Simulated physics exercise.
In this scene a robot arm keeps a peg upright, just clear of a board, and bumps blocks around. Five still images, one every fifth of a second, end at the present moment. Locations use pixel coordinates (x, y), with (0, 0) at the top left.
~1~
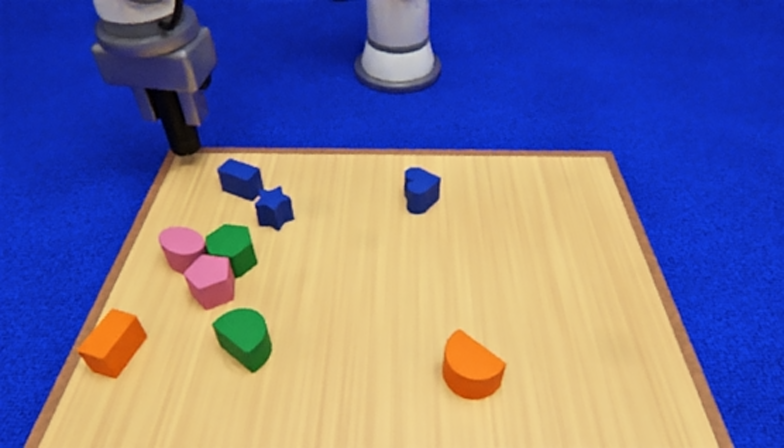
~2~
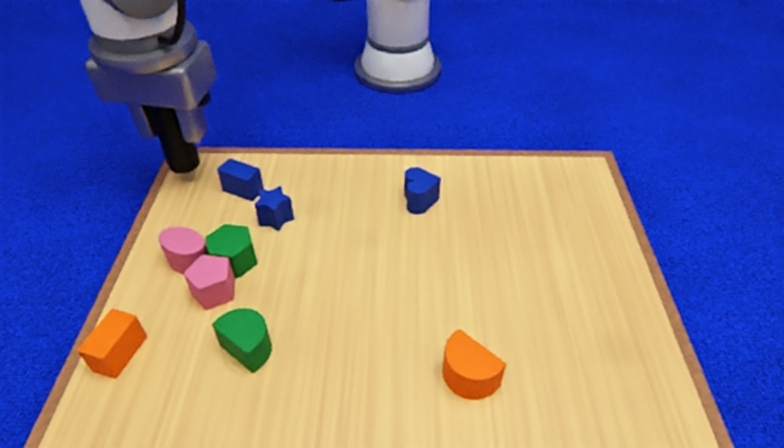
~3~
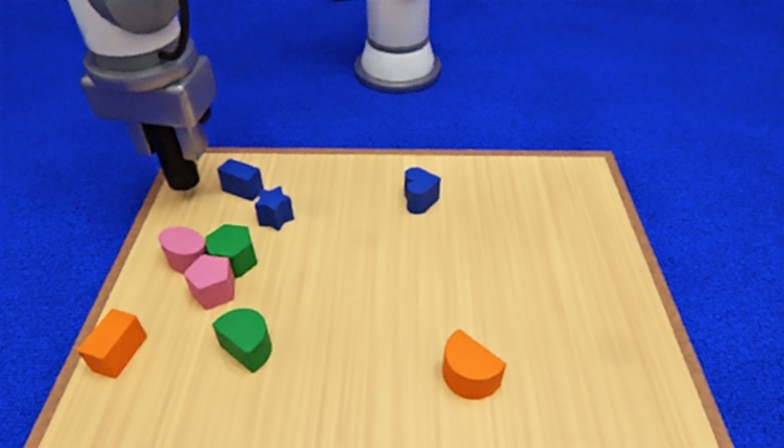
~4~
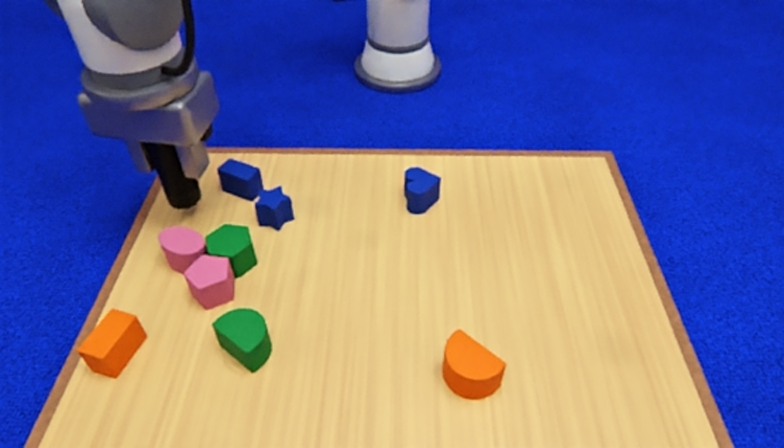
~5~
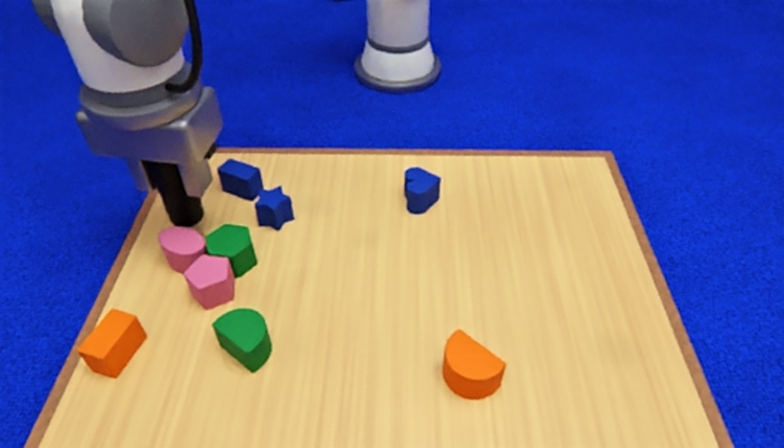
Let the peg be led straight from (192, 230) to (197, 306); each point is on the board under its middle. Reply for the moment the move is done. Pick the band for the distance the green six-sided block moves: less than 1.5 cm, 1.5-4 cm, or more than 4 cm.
It ends under 1.5 cm away.
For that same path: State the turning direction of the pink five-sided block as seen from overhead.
Viewed from above, counterclockwise.
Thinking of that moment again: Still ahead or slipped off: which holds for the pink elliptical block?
In the end it is ahead.
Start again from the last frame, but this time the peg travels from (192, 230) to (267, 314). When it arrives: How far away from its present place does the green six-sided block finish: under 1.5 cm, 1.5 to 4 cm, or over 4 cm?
Covers over 4 cm.
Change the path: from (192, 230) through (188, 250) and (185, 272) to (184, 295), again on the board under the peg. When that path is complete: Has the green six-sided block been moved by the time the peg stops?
No.
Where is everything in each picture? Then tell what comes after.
In the first frame, tip of the peg at (187, 148), middles of tops, pink elliptical block at (181, 240), pink five-sided block at (208, 270), green six-sided block at (228, 239), green D-shaped block at (242, 327).
In the second frame, peg at (185, 165), nothing pushed.
In the third frame, peg at (185, 182), nothing pushed.
In the fourth frame, peg at (186, 199), nothing pushed.
In the fifth frame, peg at (188, 217), pink elliptical block at (181, 240), pink five-sided block at (208, 270), green six-sided block at (228, 239), green D-shaped block at (242, 327).
The first path, step by step. One third of the way, peg at (189, 241); pink elliptical block at (182, 258), turned 25° anticlockwise; pink five-sided block at (213, 276).
Two thirds of the way, peg at (190, 266); pink elliptical block at (187, 284), turned 40° anticlockwise; pink five-sided block at (228, 294).
At the end, peg at (192, 293); pink elliptical block at (198, 312), turned 75° anticlockwise; pink five-sided block at (245, 305), turned 20° anticlockwise; green six-sided block unmoved; green D-shaped block at (263, 342), turned 15° clockwise.
